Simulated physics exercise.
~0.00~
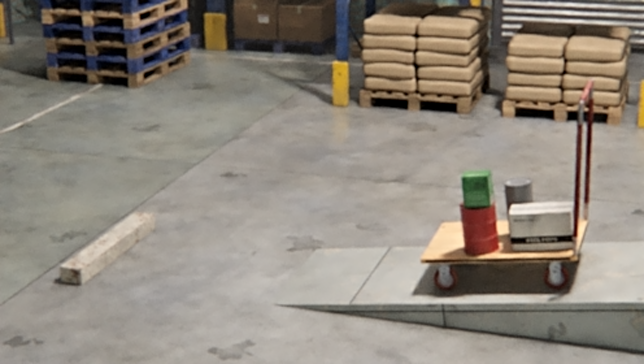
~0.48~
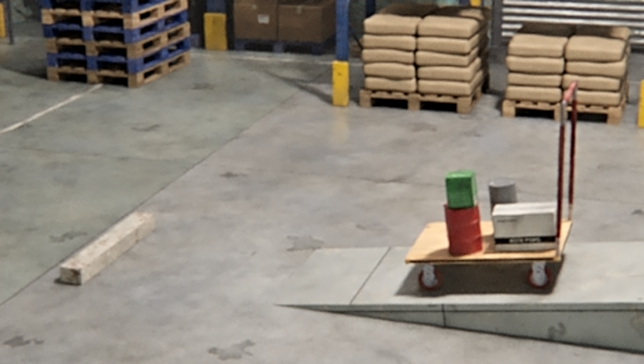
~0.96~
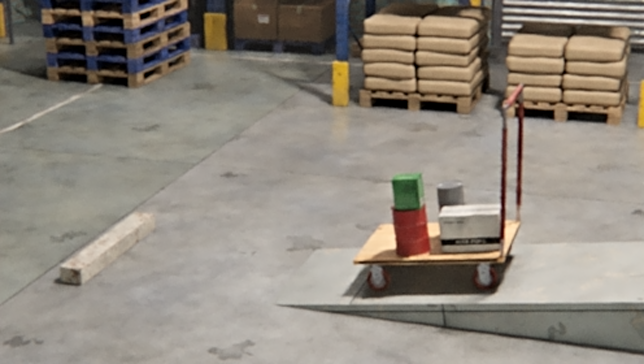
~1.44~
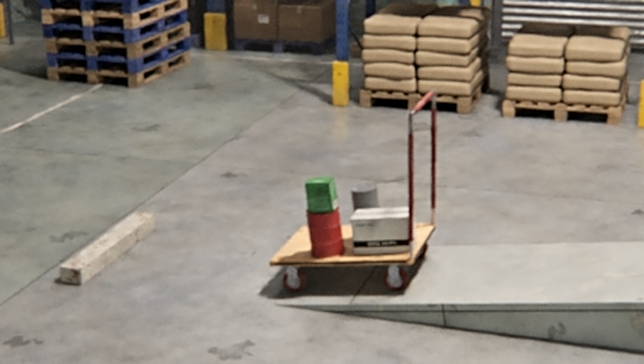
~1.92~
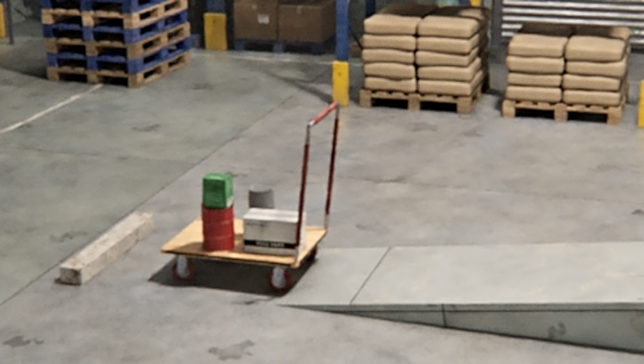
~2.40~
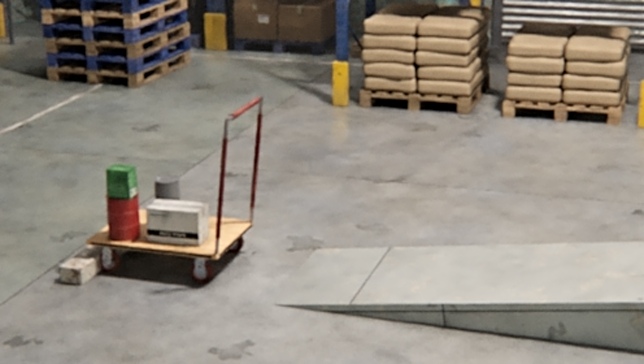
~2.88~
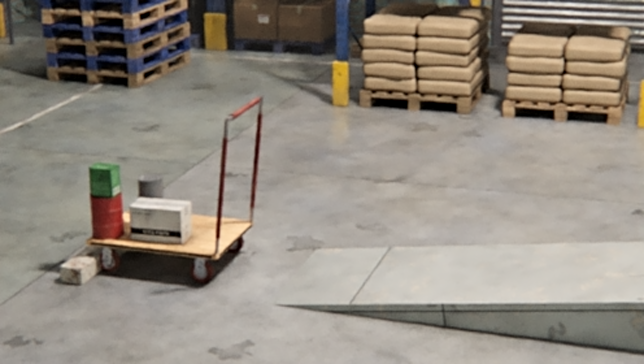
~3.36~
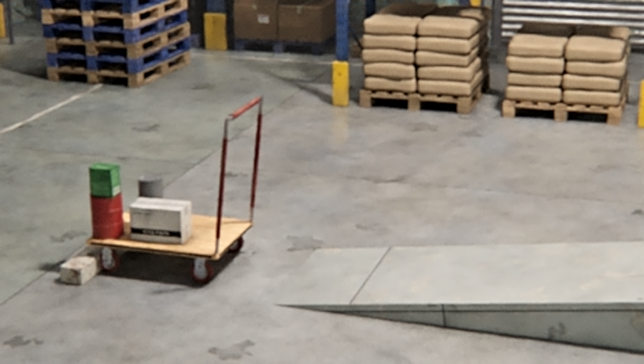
Flat trolley carrying canisters and boxes rolling left down a ramp, stopping at a kerb, its load sliding forward but staying aboard.
